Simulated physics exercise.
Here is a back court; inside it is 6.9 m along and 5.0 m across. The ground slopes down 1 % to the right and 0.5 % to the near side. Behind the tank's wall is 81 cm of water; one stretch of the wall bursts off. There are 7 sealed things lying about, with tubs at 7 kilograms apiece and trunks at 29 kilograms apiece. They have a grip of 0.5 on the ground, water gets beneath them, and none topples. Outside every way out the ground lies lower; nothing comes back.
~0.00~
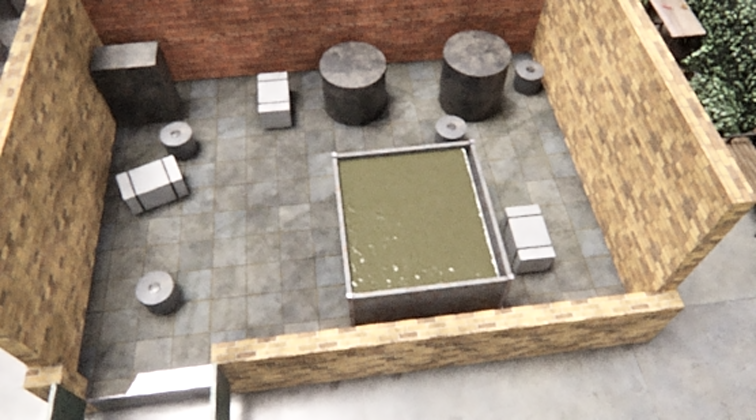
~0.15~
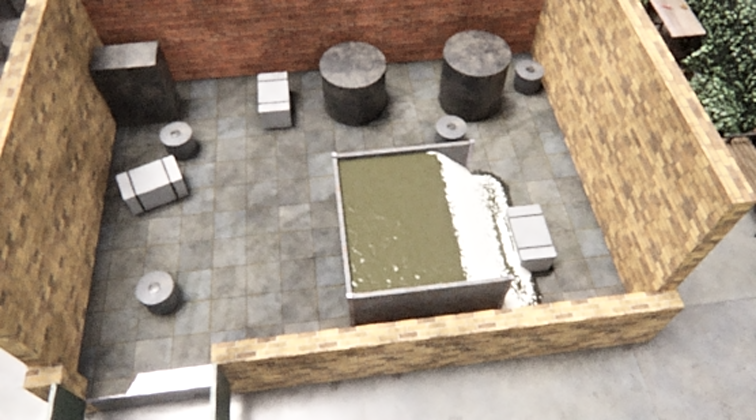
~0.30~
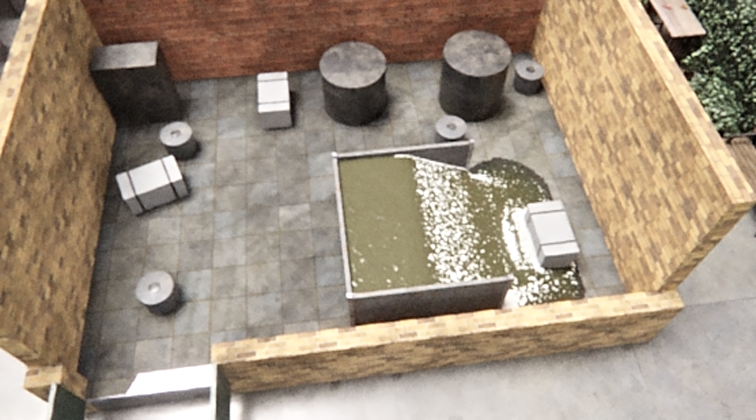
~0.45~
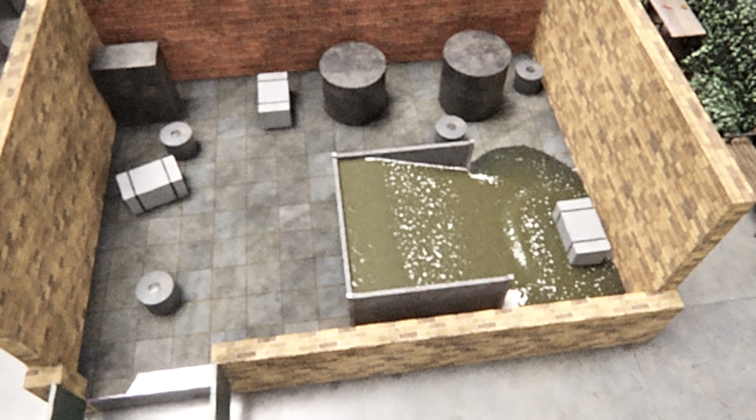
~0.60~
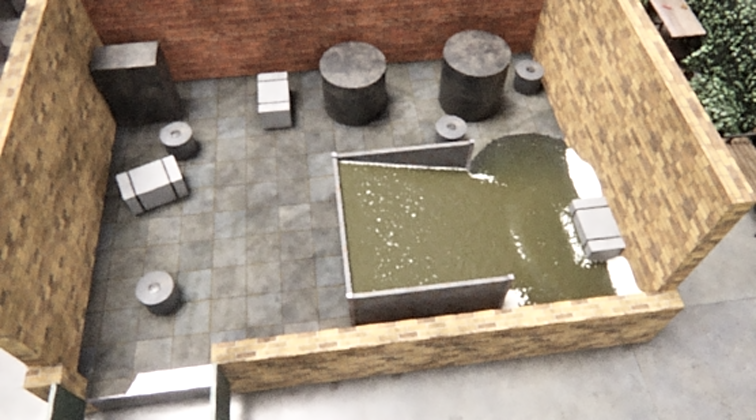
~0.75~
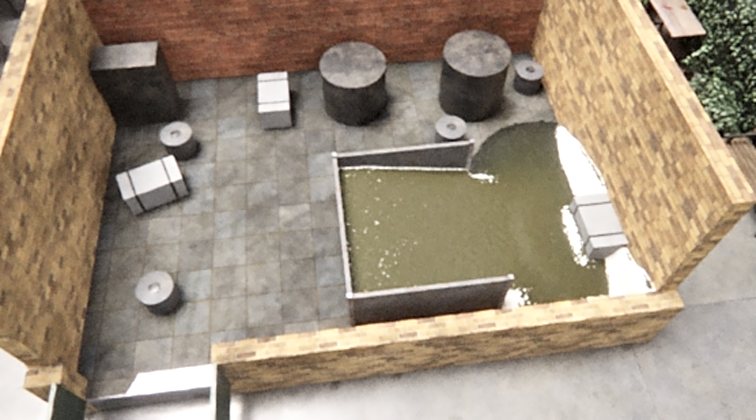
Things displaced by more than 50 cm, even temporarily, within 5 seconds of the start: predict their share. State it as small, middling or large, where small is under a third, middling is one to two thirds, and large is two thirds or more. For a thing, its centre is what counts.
Middling.
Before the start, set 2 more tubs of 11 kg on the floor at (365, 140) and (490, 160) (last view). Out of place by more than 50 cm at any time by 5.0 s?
In order: Beyond it, beyond it.
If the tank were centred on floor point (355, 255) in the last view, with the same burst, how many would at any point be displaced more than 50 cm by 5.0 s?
Then 3.
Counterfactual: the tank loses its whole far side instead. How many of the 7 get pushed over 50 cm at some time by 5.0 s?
The answer would then be 7.
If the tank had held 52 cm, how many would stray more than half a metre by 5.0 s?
Count: 3.
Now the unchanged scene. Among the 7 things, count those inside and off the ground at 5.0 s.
At that point I count 3.
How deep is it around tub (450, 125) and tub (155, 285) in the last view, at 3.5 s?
1 and 2 cm.
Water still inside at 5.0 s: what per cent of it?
100 % or so.
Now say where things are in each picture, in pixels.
A trunk at (529, 231) rests on the ground; a tub at (154, 287) rests on the ground; water covers 3.7 m2; 0 of 7 have shifted, in the first picture.
A trunk at (531, 231) rests on the ground; a tub at (154, 287) rests on the ground; 4.9 m2 under water; 0 of 7 have shifted, in the second picture.
A trunk at (553, 227) rests on the ground, 30 cm from its start; a tub at (154, 287) rests on the ground; water covers 6.3 m2; 1 of 7 have shifted, in the third picture.
A trunk at (583, 225) rests on the ground, 72 cm from its start; a tub at (154, 287), on the bottom; 8.0 m2 under water; 1 of 7 have shifted, in the fourth picture.
A trunk at (598, 223) rests on the ground, 93 cm from its start; a tub at (154, 287), on the bottom; 8.7 m2 under water; 1 of 7 have shifted, in the fifth picture.
A trunk at (600, 219) floats, 93 cm from its start; a tub at (154, 287) rests on the ground; 9.0 m2 under water; 1 of 7 have shifted, in the sixth picture.
After 1.1 s 1 of 7 are over 50 cm from their spots; 1 afloat.
After 2.2 s 2 of 7 are over 50 cm from their spots; 1 afloat.
After 3.5 s 3 of 7 are over 50 cm from their spots; 2 afloat.
After 5.0 s 4 of 7 are over 50 cm from their spots, and 4 have been at some point; 3 afloat.
